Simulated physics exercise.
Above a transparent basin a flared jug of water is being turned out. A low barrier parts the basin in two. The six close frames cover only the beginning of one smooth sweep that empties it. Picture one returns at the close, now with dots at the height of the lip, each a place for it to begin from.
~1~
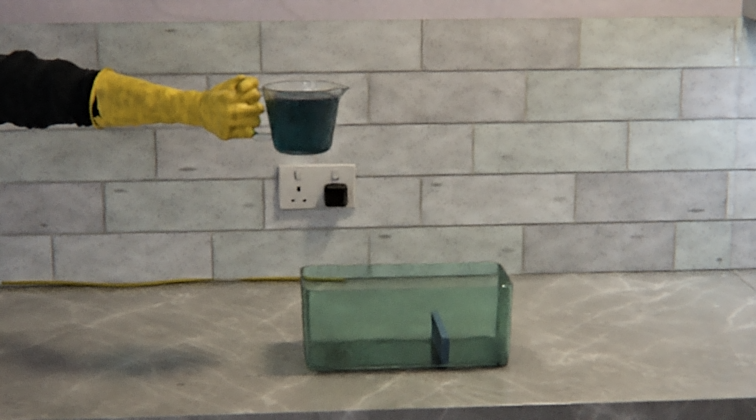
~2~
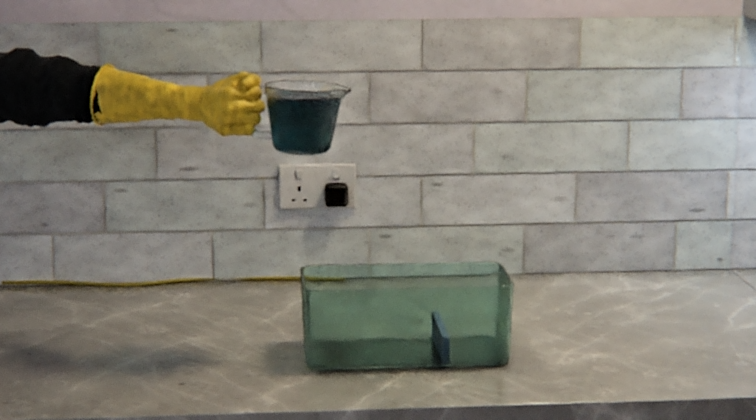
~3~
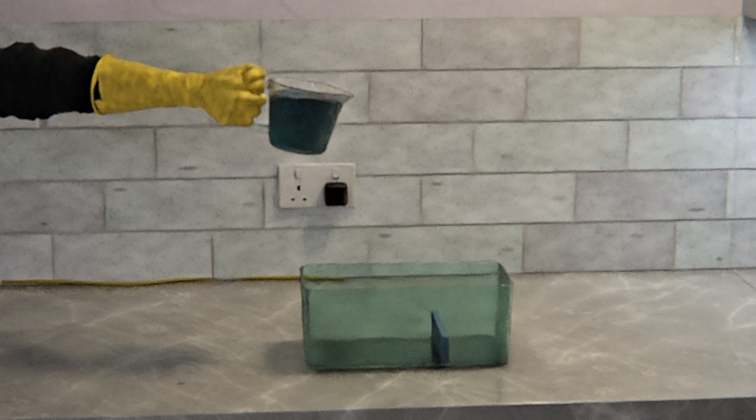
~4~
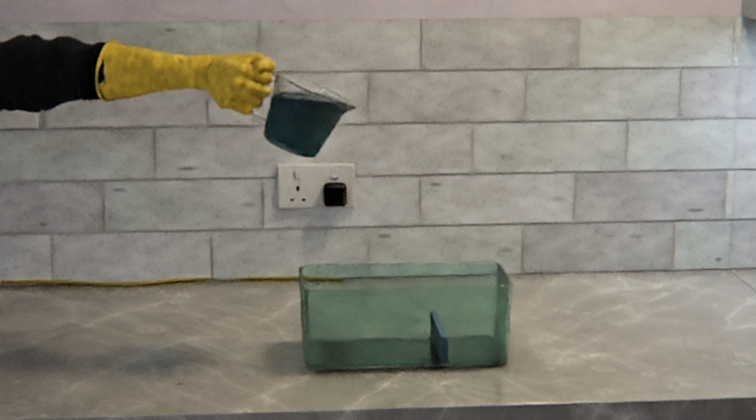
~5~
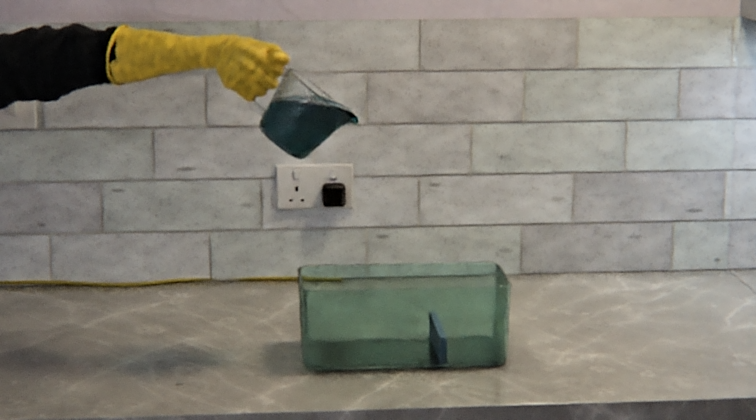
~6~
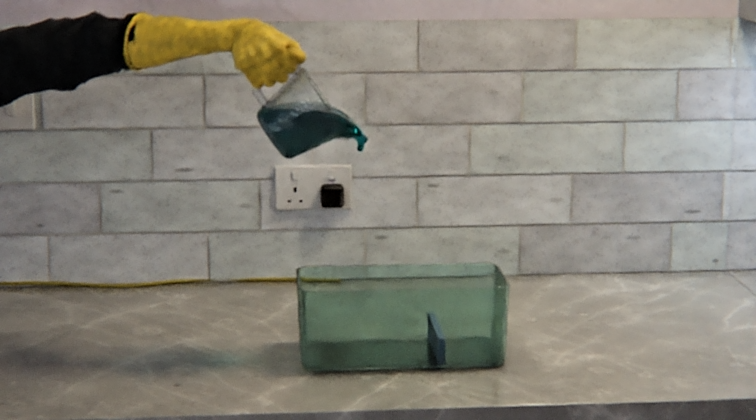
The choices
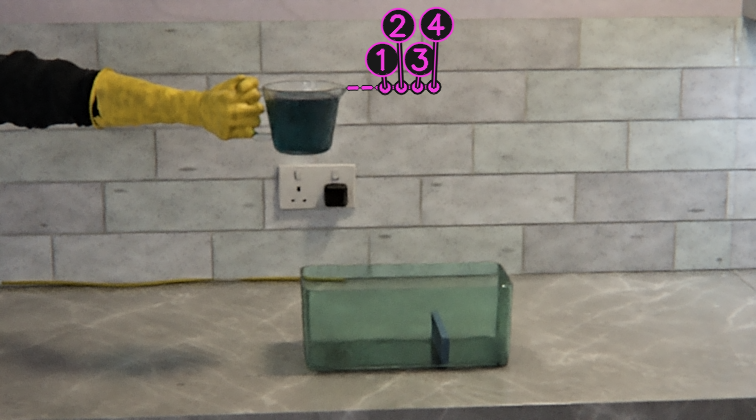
A yellow-gloved hand on a dark-sleeved arm reaches in from the left, holding a clear, flared jug of dark teal water above a grey counter, seen straight on against pale tiles. Below sits a greenish transparent basin with a low blue barrier inside, a socket and yellow cord behind. The hand rises slightly and tilts the jug rightward until water slips over its lip, the view almost still.
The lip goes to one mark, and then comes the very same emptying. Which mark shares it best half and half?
I would pick place 2.
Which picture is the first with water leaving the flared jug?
In picture 5.
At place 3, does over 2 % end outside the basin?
Yes, it does.
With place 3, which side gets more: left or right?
The right side.
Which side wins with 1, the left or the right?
The left one.
On the marked copy, 1 at (385, 87); 2 at (401, 87); 3 at (417, 87); 4 at (433, 86).
Choosing 1, about 69 % ends left of the wall and 21 % right of it; 10 % is lost outside.
Choosing 2, about 52 % ends left of the wall and 42 % right of it; 7 % is lost outside.
Choosing 3, about 27 % ends left of the wall and 65 % right of it; 8 % is lost outside.
Choosing 4, about 28 % ends left of the wall and 61 % right of it; 11 % is lost outside.
